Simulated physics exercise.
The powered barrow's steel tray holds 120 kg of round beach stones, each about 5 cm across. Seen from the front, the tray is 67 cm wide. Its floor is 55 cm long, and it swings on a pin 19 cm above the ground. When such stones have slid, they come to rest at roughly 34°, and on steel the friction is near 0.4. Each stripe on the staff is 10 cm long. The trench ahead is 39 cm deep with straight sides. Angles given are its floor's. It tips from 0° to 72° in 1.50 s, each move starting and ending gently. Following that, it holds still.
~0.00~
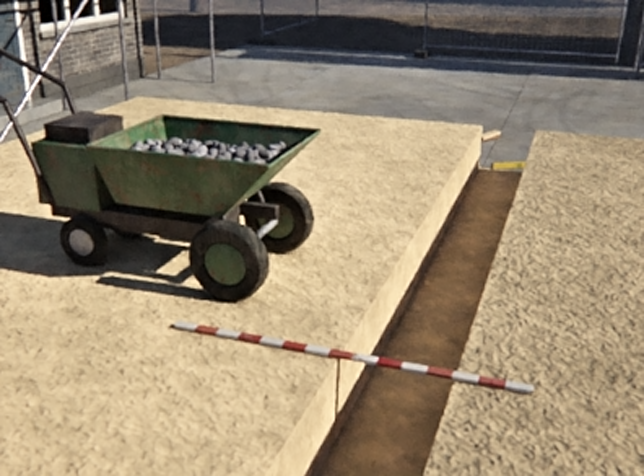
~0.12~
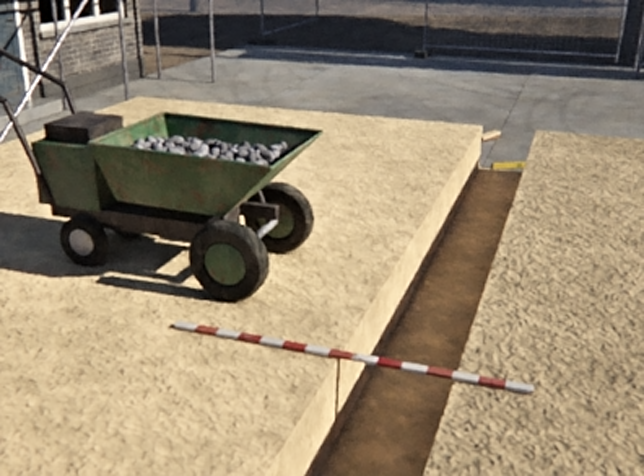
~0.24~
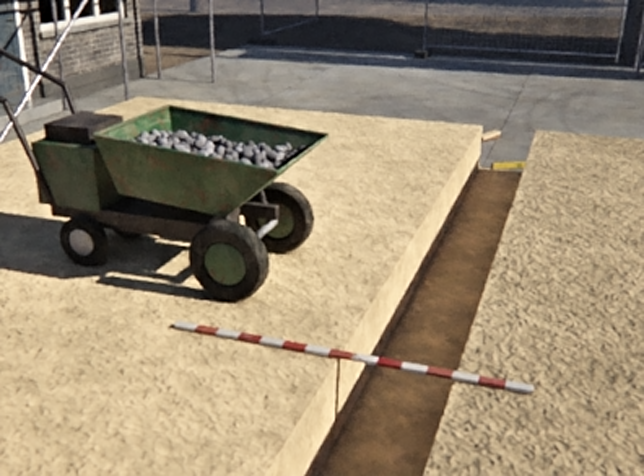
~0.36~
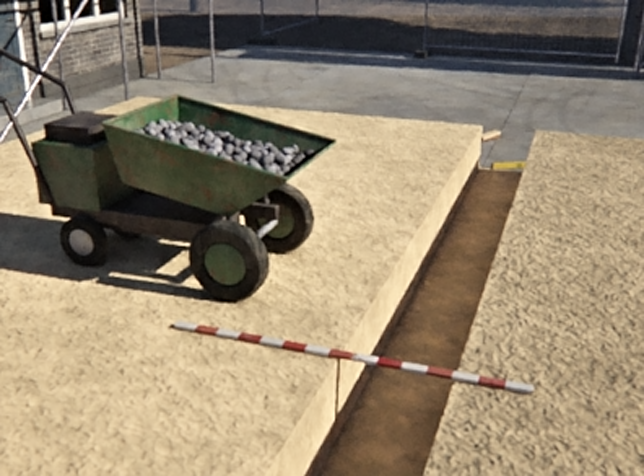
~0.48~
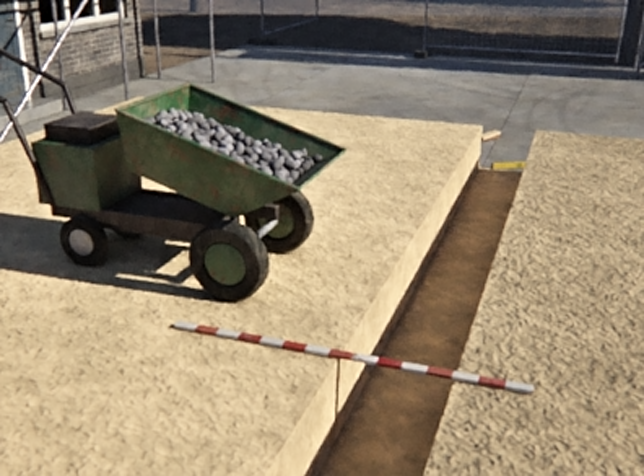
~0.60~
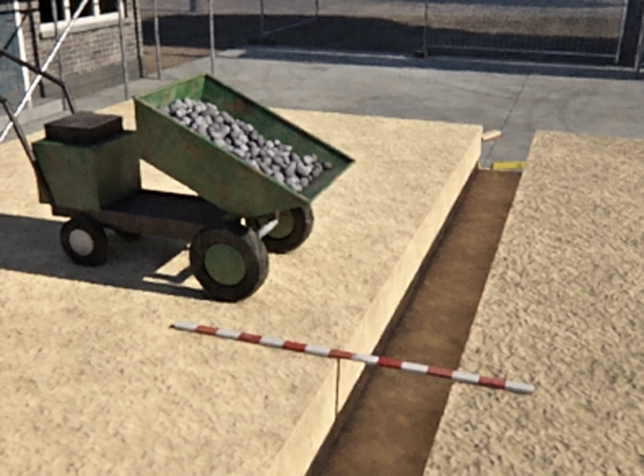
The green tray of a small wheeled barrow, loaded with round grey stones, tilted slowly at first and then more steeply down to the right, its back end rising while the wheels stayed still.
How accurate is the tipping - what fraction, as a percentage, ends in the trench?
Close to 99 in every hundred.
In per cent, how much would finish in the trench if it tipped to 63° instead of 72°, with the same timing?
Some 100 in a hundred, I'd say.
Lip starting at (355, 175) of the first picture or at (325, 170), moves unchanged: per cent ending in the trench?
First place: Near 55%; second place: Near 95%.
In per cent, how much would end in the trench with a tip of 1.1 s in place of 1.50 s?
Close to 100 per cent then.
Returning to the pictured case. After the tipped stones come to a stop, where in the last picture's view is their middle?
Middle at around (430, 361), I'd say.
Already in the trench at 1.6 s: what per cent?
65 per cent, give or take.
After 1.1 s the floor is at 60°; 99 % in the tray, 1 % short of the trench; the foremost stones are at (364, 251).
After 1.6 s the floor is at 72°; 30 % in the tray, 5 % short of the trench, 64 % in the trench; the foremost stones are at (468, 369).
After 2.0 s the floor is at 72°; 4 % in the tray, 4 % short of the trench, 92 % in the trench; the foremost stones are at (469, 361).
After 3.9 s the floor is at 72°; 0 % in the tray, 1 % short of the trench, 99 % in the trench; the foremost stones are at (466, 371).
